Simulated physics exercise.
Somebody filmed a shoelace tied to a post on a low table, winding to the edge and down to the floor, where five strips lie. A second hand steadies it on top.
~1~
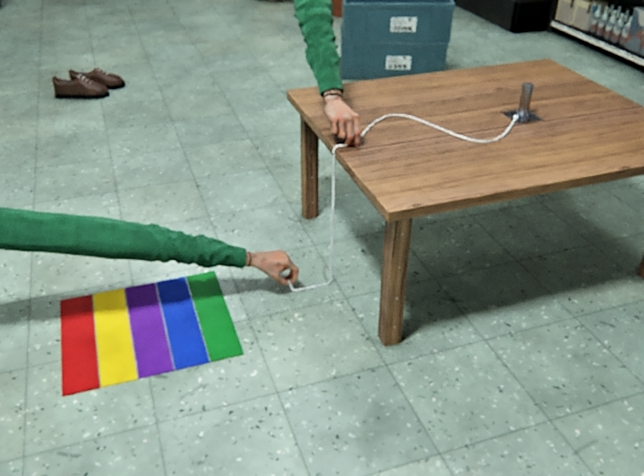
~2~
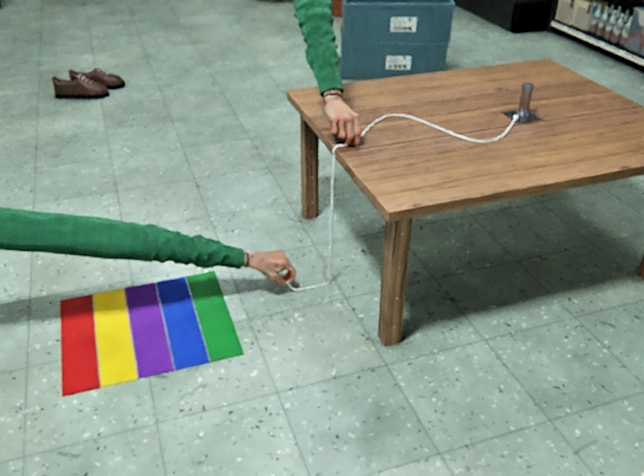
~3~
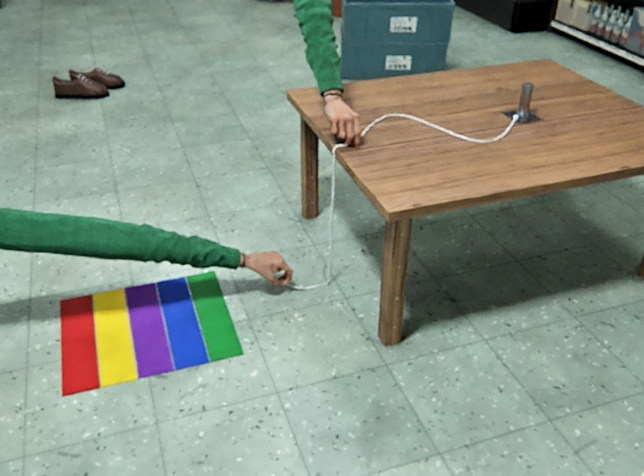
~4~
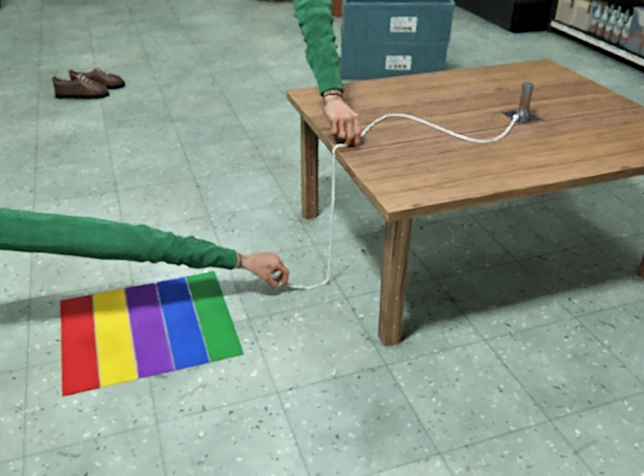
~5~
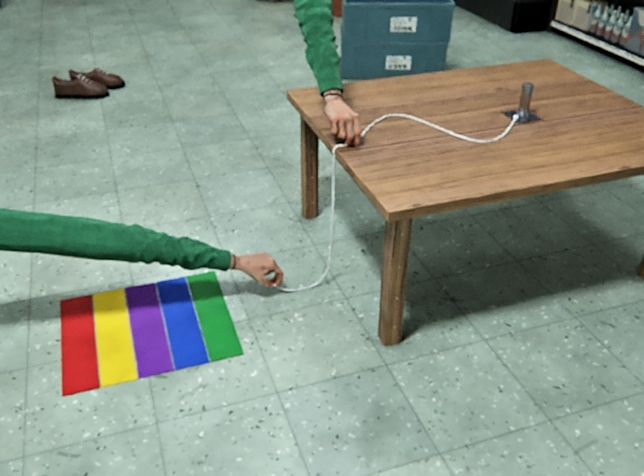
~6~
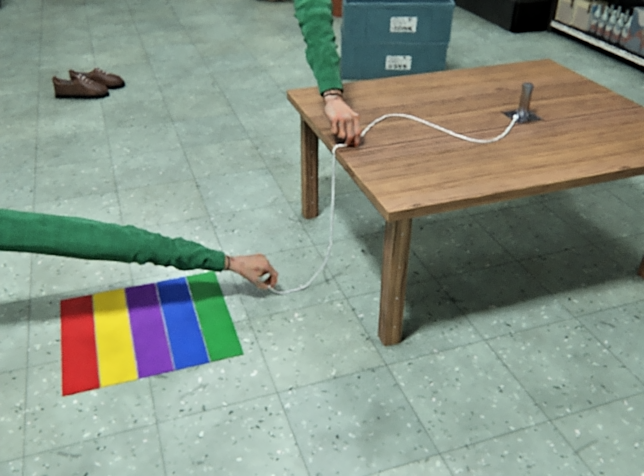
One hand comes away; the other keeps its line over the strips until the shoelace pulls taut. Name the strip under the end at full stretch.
It halts on the red strip.
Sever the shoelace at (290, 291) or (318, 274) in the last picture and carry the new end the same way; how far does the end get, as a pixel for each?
The places are (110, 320) and (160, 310).
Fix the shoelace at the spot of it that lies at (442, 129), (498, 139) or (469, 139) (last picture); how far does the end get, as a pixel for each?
Try by try, around (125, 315), (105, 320) and (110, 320).
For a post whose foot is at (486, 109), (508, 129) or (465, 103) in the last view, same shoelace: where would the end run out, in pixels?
About (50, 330), (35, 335) and (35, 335).
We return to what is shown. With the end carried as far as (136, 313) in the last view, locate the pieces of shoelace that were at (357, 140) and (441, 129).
Near (311, 189) and (417, 138).
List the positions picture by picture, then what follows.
The first frame shows end (290, 282); green (222, 341); blue (188, 348); purple (153, 356); yellow (117, 364); red (80, 373).
The second frame shows end (287, 282); shoelace through (508, 130) (451, 133) (388, 116) (354, 143) (332, 203) (330, 266).
The third frame shows end (284, 283).
The fourth frame shows end (280, 284); shoelace through (508, 130) (451, 133) (388, 116) (354, 143) (333, 202) (330, 266).
The fifth frame shows end (275, 285).
The sixth frame shows end (269, 286); shoelace through (508, 130) (451, 133) (388, 116) (354, 143) (333, 202) (322, 267).
Soon after, end near (136, 313); over purple.
Then, end near (98, 321); over yellow.
At full stretch, end near (75, 326); over red. Over red.
